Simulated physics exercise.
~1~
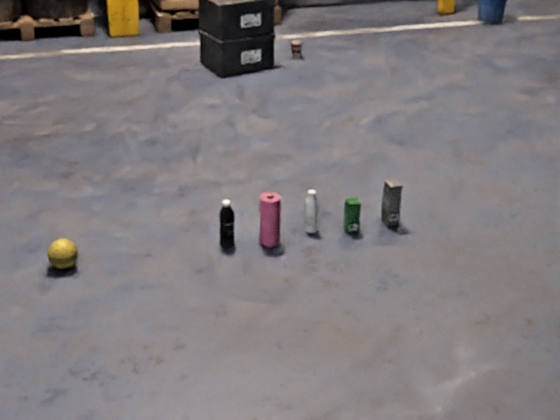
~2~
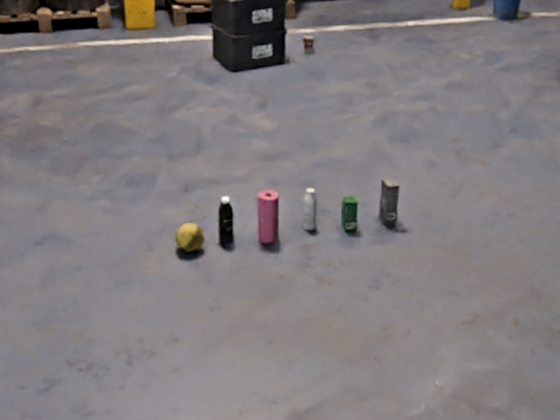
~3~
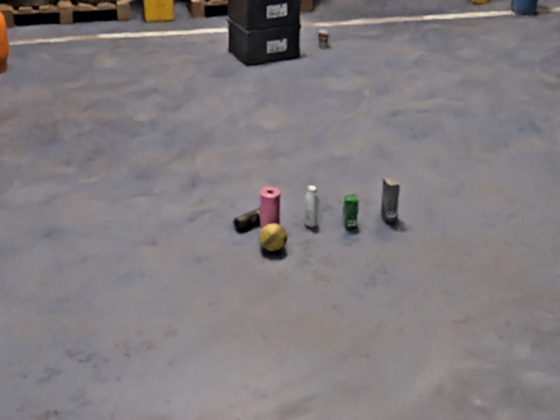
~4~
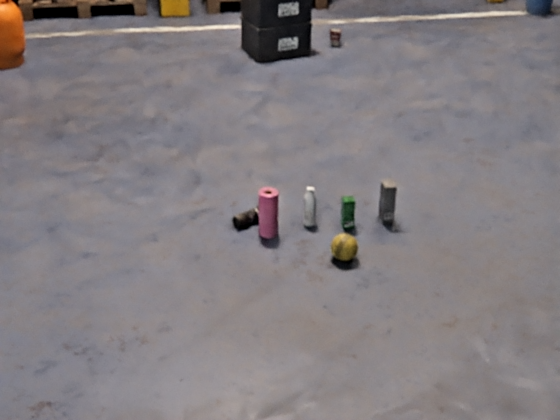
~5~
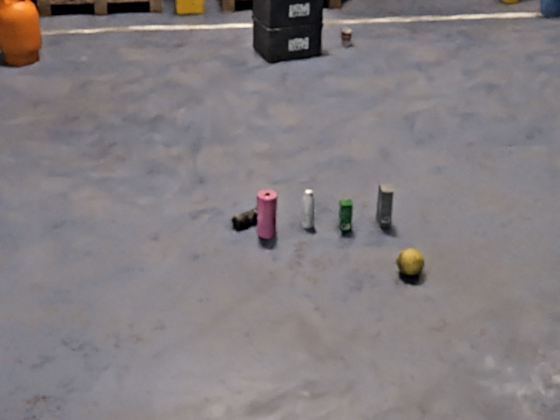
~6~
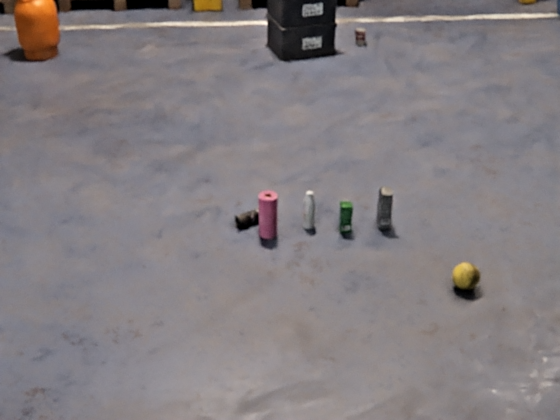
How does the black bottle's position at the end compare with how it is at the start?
At the start the black bottle stands upright at the left end of the row, but by the end it is lying on its side on the floor.
